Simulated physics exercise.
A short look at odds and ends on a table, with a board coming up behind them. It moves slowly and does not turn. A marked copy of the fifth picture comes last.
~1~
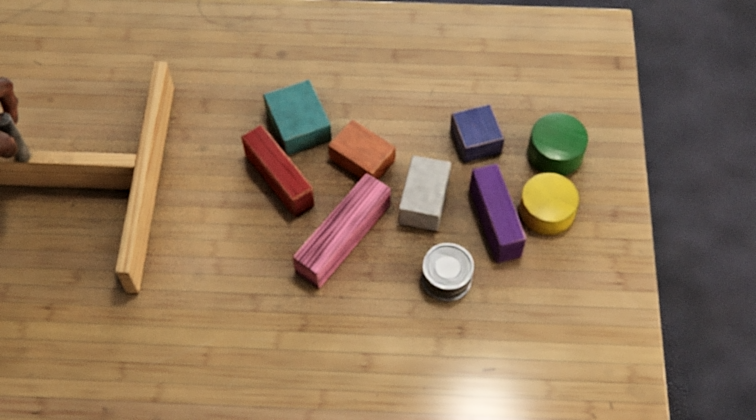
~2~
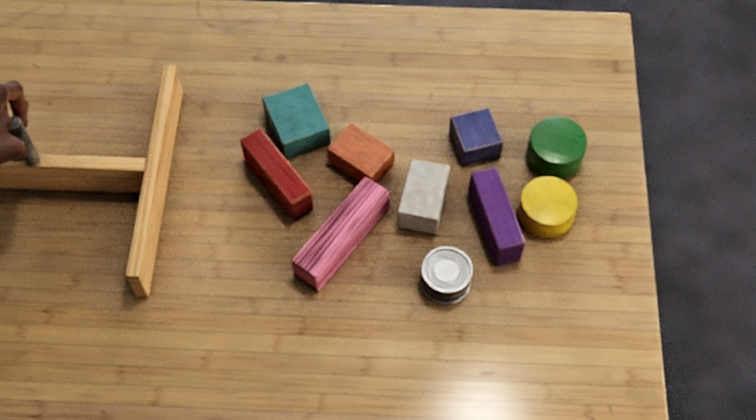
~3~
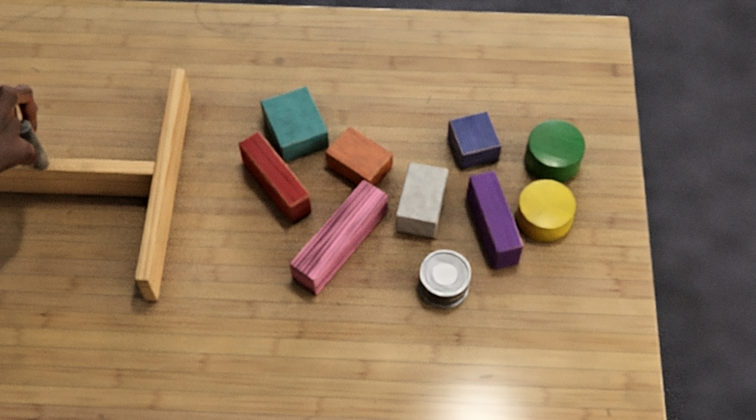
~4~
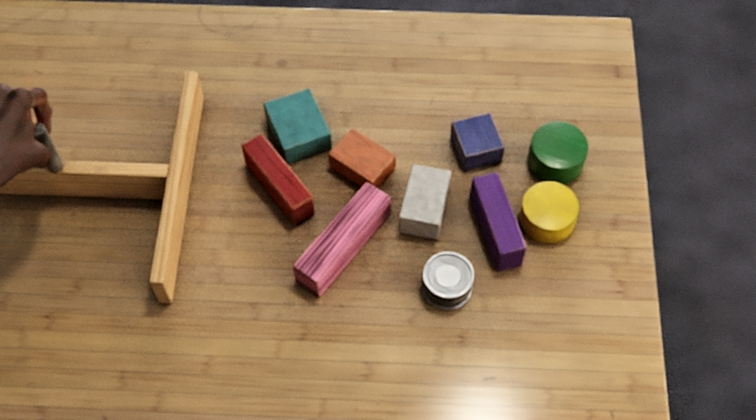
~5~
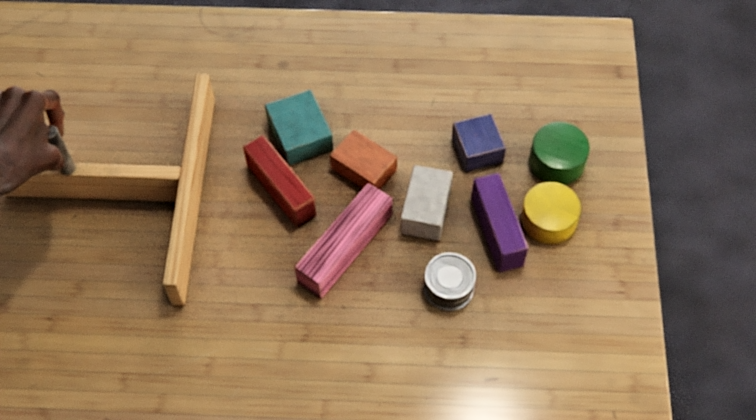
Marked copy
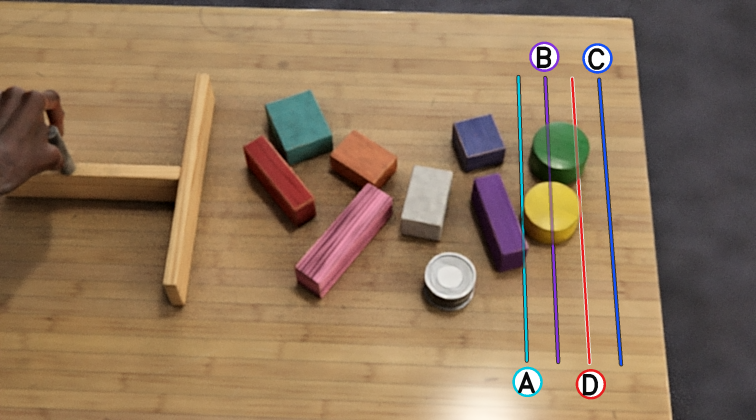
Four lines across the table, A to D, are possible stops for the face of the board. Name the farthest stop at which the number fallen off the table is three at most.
Stop at B.
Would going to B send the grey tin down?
By then, no.
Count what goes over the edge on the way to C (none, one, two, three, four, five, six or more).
By then, six or more.
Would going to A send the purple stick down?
No.
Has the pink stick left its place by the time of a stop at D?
By then, yes.
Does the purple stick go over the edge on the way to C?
By then, yes.
On the marked copy, A at (522, 208); B at (551, 209); C at (609, 211); D at (580, 210).
Following B. Soon after the start, board (318, 177); turquoise block (367, 118); pink stick (359, 242).
Later, board (450, 181); yellow tin (621, 227); green tin (591, 154).
In the end, board (551, 184); purple stick over the edge; green tin over the edge; three fallen.
As for the rest, A is within the limit but short; C drops six; D drops five.
